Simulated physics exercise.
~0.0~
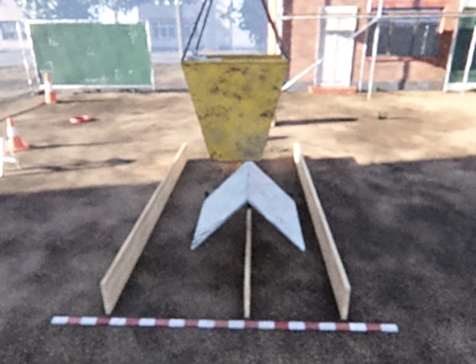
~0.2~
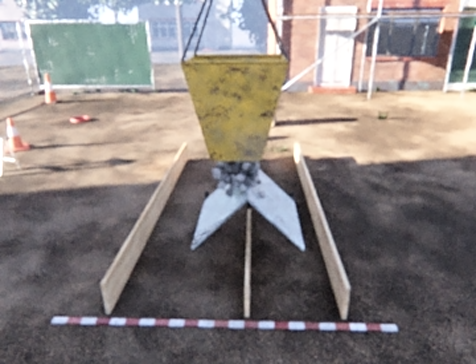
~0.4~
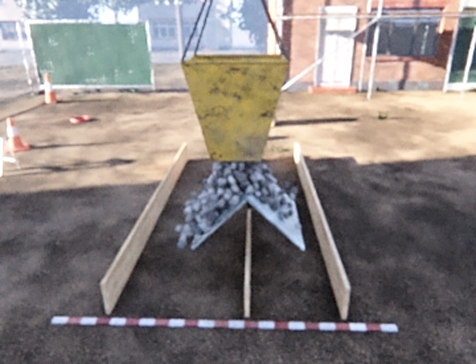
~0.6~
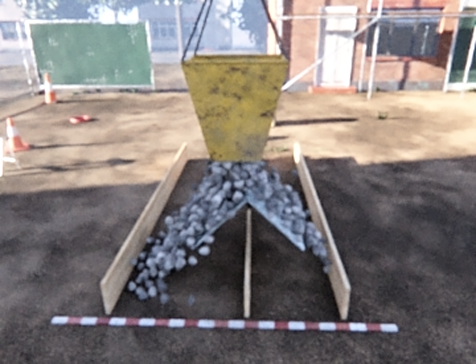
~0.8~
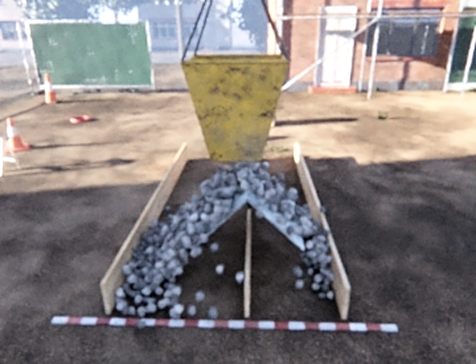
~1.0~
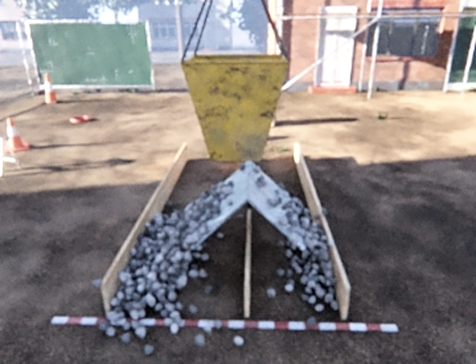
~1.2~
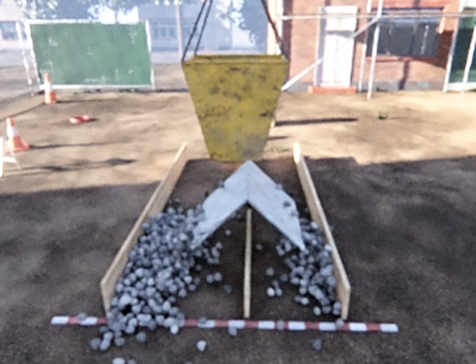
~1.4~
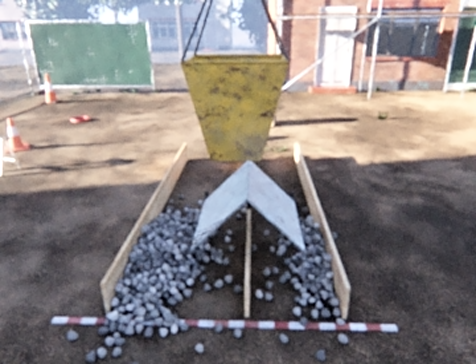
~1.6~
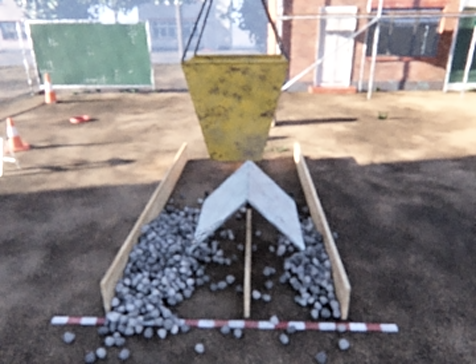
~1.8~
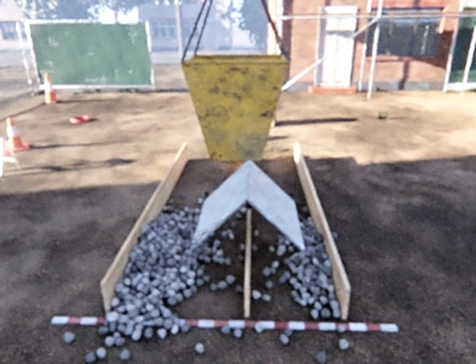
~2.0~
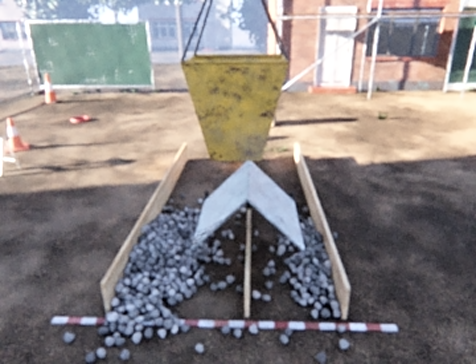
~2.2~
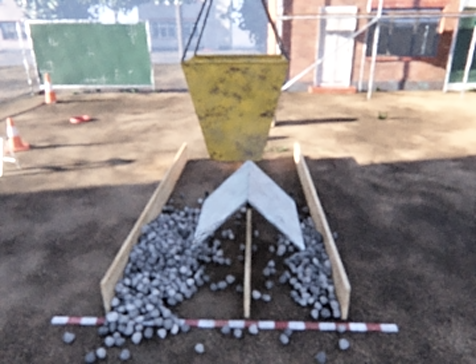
Grey stones drop from a yellow skip, split over sloping steel, and settle mostly left.
